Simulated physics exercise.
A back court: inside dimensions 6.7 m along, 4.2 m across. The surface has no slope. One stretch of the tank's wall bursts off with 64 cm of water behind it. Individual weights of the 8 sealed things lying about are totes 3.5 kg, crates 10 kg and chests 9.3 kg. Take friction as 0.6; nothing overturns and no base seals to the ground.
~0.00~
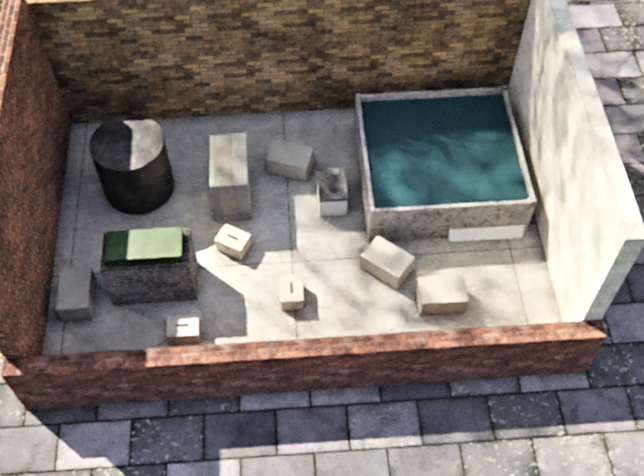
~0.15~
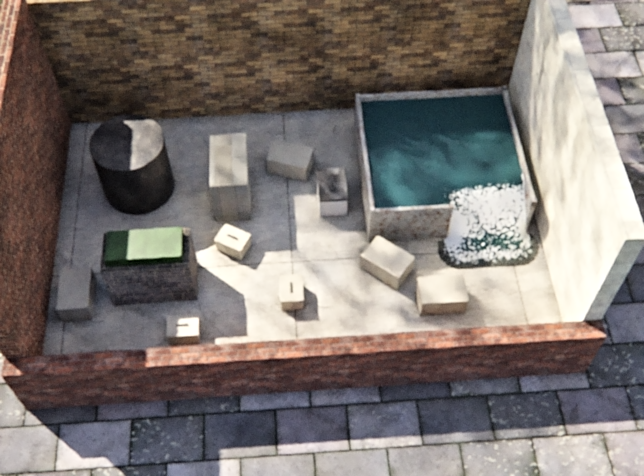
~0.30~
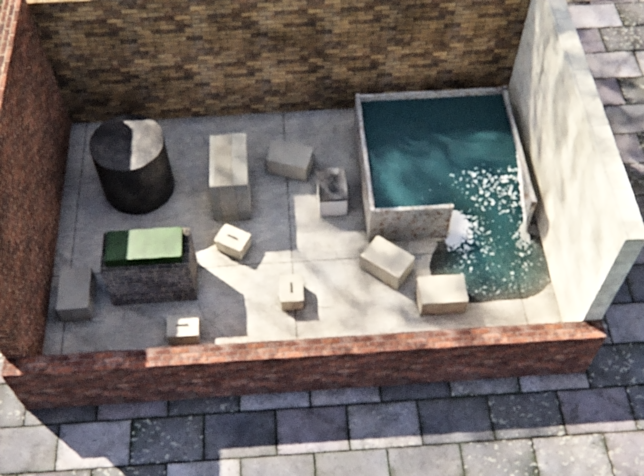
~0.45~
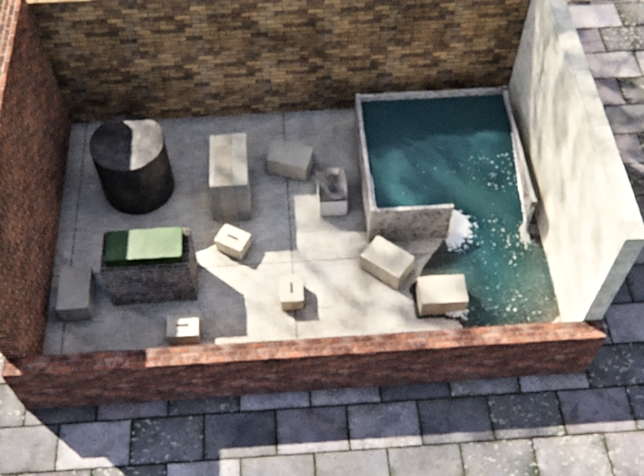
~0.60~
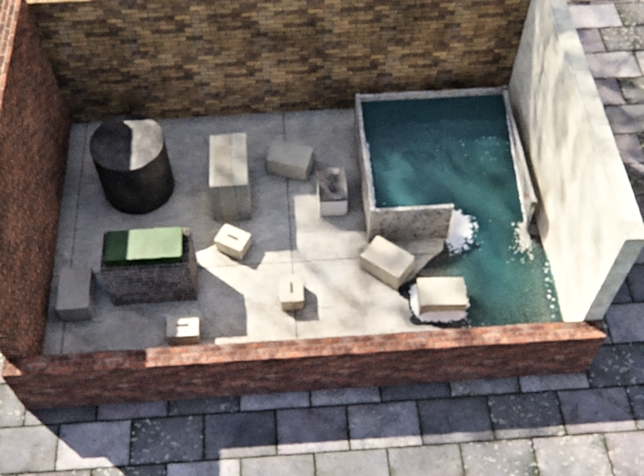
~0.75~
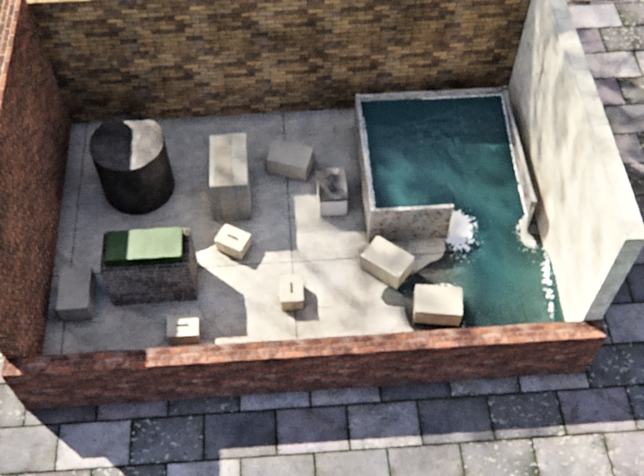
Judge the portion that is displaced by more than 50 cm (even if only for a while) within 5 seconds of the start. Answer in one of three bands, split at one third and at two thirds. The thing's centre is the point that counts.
Two thirds or more.
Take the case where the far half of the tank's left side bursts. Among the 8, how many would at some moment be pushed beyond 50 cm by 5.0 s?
The answer would then be 4.
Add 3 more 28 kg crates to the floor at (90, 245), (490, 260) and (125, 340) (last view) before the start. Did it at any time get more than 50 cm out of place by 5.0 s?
Answers in order are does not cross, crosses the line and crosses the line.
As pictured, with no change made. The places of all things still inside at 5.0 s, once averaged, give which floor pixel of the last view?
Centre of the remaining things: Roughly (195, 233).
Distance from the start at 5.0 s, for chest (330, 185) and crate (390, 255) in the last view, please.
Going in order, that's 0 cm for one and 200 cm for the other.
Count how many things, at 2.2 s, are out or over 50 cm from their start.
By my tally, 1.
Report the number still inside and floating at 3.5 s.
It comes to 4 of them.
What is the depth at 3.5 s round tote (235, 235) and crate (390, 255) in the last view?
About 7 and 6 cm.
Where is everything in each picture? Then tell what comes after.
A crate at (443, 289) rests on the ground; a tote at (233, 237) rests on the ground; water covers 4.2 m2; 0 of 8 have shifted, in the first frame.
A crate at (443, 289), on the bottom; a tote at (233, 237), on the bottom; 4.8 m2 under water; 0 of 8 have shifted, in the second frame.
A crate at (443, 289), on the bottom; a tote at (233, 237), on the bottom; 5.6 m2 under water; 0 of 8 have shifted, in the third frame.
A crate at (443, 289), on the bottom; a tote at (233, 237), on the bottom; water covers 6.5 m2; 0 of 8 have shifted, in the fourth frame.
A crate at (442, 291) rests on the ground, 3 cm from its start; a tote at (233, 237) rests on the ground; water covers 7.0 m2; 0 of 8 have shifted, in the fifth frame.
A crate at (439, 300), on the bottom, 18 cm from its start; a tote at (233, 237), on the bottom; water covers 7.3 m2; 1 of 8 have shifted, in the sixth frame.
After 1.1 s 1 of 8 are over 50 cm from their spots; 0 afloat.
After 2.2 s 1 of 8 are over 50 cm from their spots; 1 afloat.
After 3.5 s 5 of 8 are over 50 cm from their spots; 4 afloat.
After 5.0 s 6 of 8 are over 50 cm from their spots, and 6 have been at some point; 6 afloat.
